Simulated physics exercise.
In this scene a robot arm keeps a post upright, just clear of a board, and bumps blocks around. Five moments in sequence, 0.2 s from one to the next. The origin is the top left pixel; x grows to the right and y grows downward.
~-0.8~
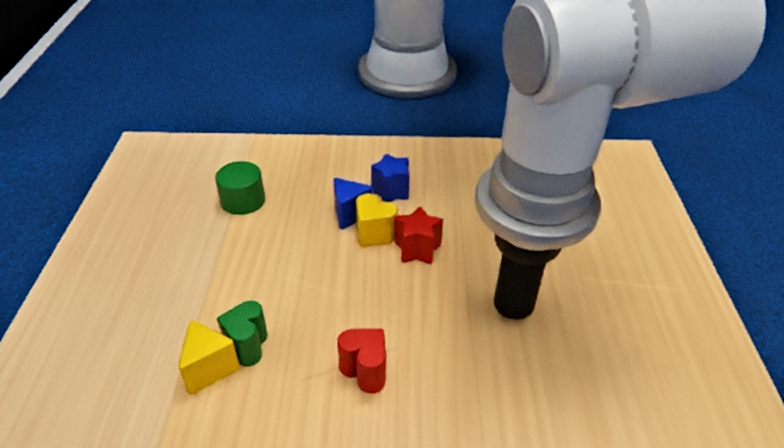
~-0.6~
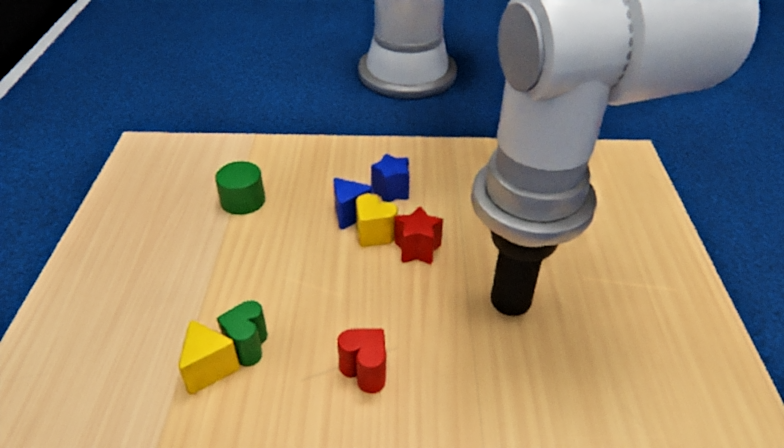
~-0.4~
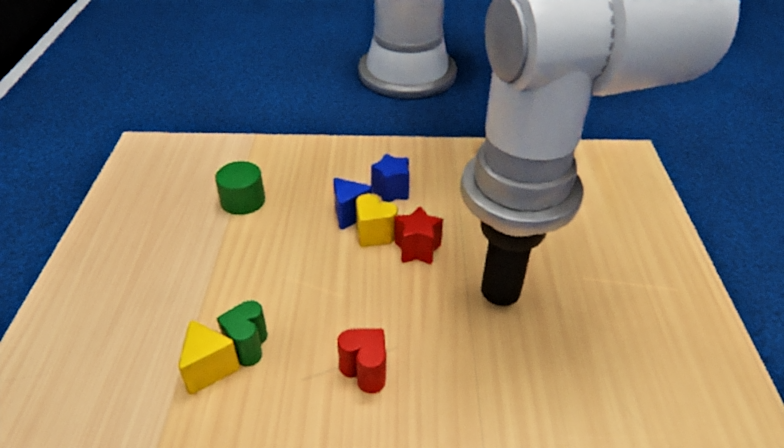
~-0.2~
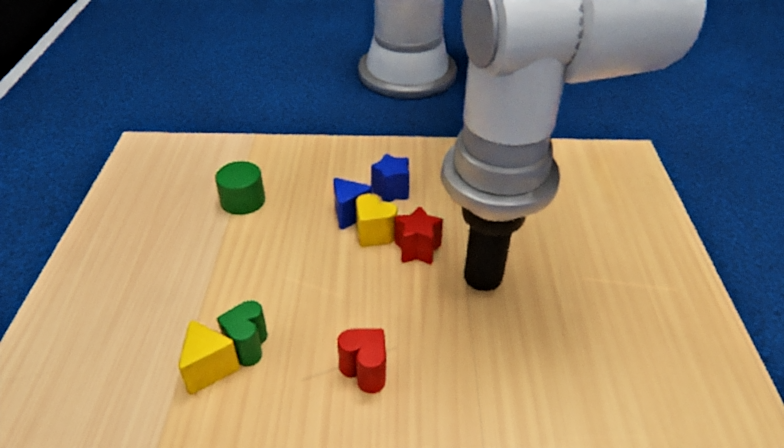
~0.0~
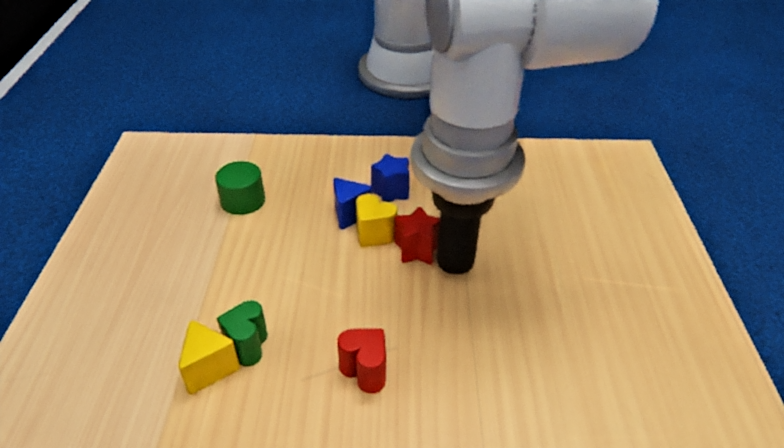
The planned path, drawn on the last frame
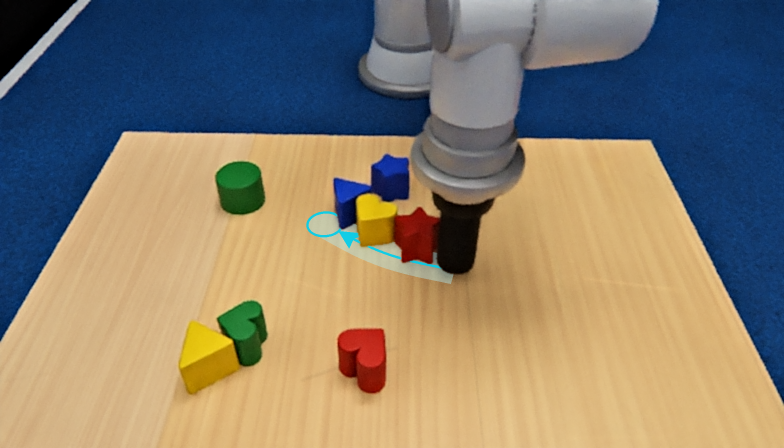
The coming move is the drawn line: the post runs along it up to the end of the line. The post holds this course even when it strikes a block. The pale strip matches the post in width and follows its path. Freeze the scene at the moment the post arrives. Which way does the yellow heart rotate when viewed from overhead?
It makes a counterclockwise turn.
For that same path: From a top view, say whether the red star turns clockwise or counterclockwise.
Viewed from overhead, the red star winds up turned clockwise.
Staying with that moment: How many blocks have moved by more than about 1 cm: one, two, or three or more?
Three or more blocks move.
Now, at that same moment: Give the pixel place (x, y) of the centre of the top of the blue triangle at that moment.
Put as a pixel place, it's (325, 173).
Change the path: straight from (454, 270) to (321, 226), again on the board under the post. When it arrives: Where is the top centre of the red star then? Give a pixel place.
I think it will end close to (315, 177).
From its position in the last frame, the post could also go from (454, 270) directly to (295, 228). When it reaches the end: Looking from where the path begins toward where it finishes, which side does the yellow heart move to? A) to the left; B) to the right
(B)
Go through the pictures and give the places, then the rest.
The first picture shows lower end of the post (514, 305), tops of blocks, blue triangle (349, 188), yellow heart (374, 207), blue star (392, 165), red star (419, 222).
The second picture shows post (510, 302), blocks as before.
The third picture shows post (501, 292), blocks as before.
The fourth picture shows post (483, 278), blocks as before.
The fifth picture shows post (455, 262), blue triangle (349, 188), yellow heart (374, 207), blue star (392, 165), red star (419, 222).
The drawn path runs from (454, 270) by way of (383, 252) to (325, 224).
On the path given first. One third of the way, post (405, 252); blue triangle (337, 181); yellow heart (363, 197), turned 25° anticlockwise; red star (398, 208), turned 55° clockwise.
Two thirds of the way, post (361, 235); blue triangle (326, 174); yellow heart (356, 185), turned 50° anticlockwise; red star (388, 199), turned 110° clockwise.
At the end, post (324, 216); blue triangle (325, 173); yellow heart (356, 185), turned 45° anticlockwise; blue star not moved; red star (387, 198), turned 110° clockwise.
